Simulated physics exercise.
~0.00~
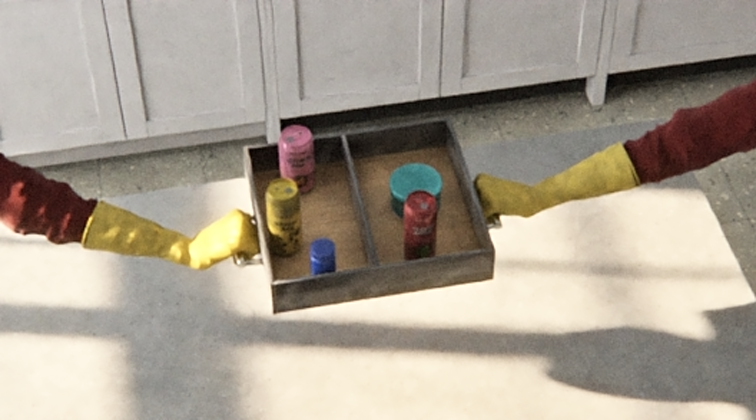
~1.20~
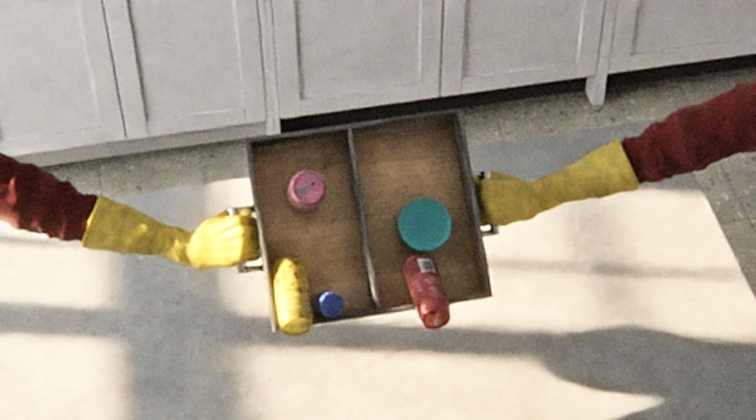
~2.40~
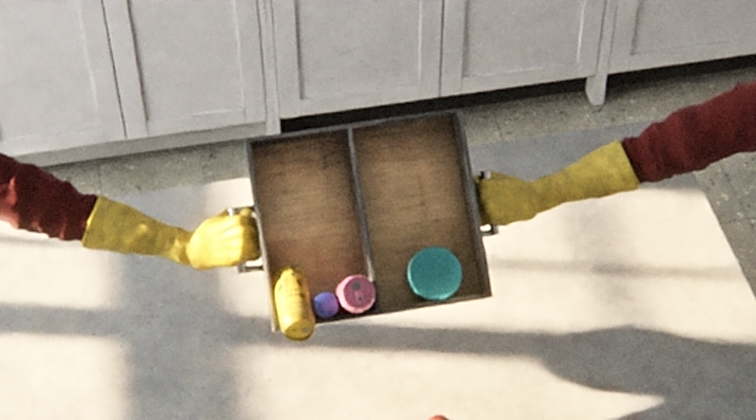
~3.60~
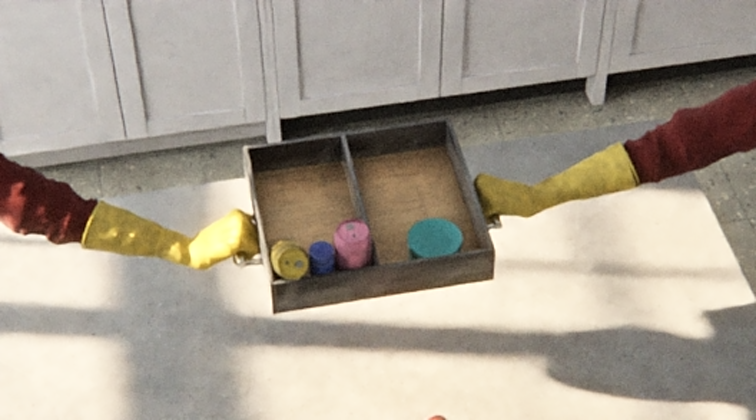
Divided crate in yellow-gloved hands tipping near side down, spilling a red can as other containers shift, then returning level.
